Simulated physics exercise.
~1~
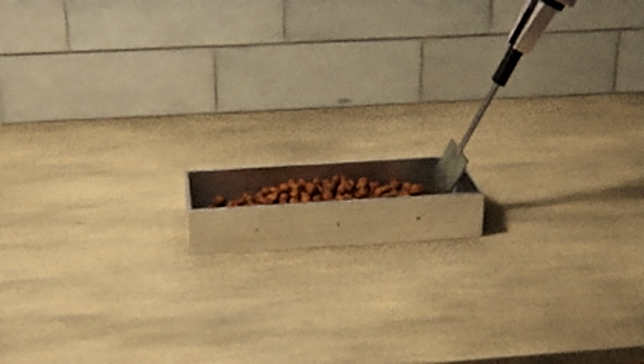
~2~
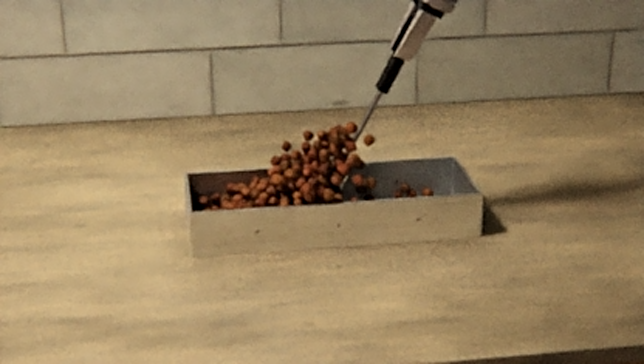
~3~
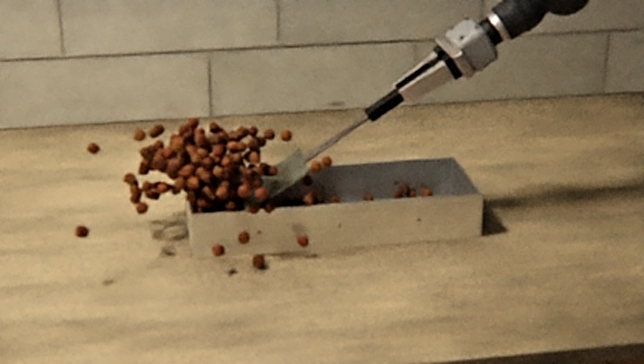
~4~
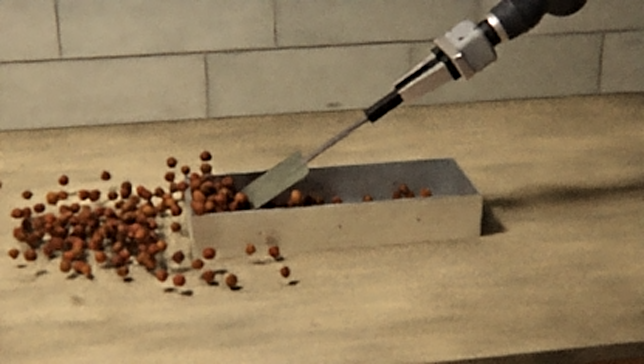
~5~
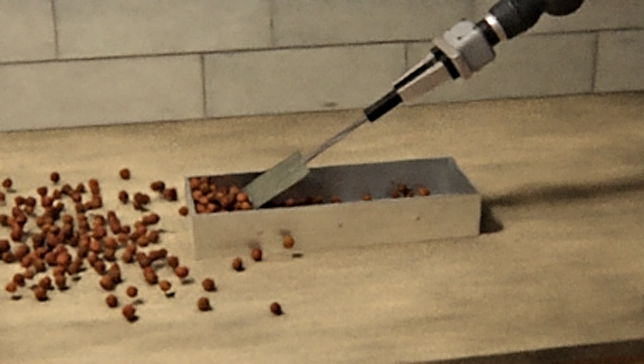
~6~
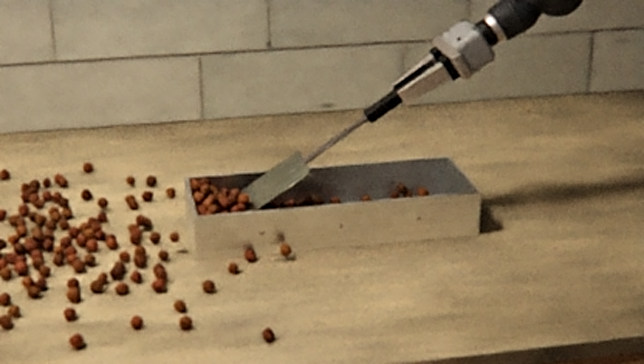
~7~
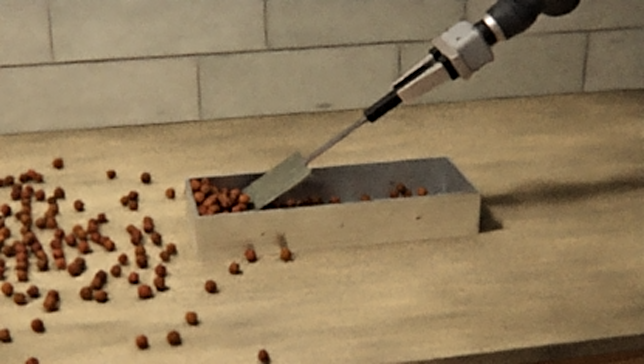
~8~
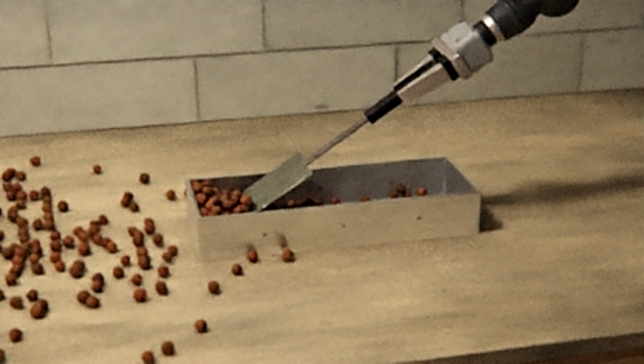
To begin with, a long, low tray holding a heap of hazelnuts sits on a pale table before a tiled wall, with a spatula gripped by a robot arm dipped in at its right end. The spatula sweeps left, pushing the nuts into a steep pile that rises above the rim. It tilts flatter and stops near the left end, flinging many nuts up and over the edge. They scatter and roll across the table to the left and front. Finally, the spatula rests in the tray beside a remaining cluster, while a broad spread of nuts lies outside.
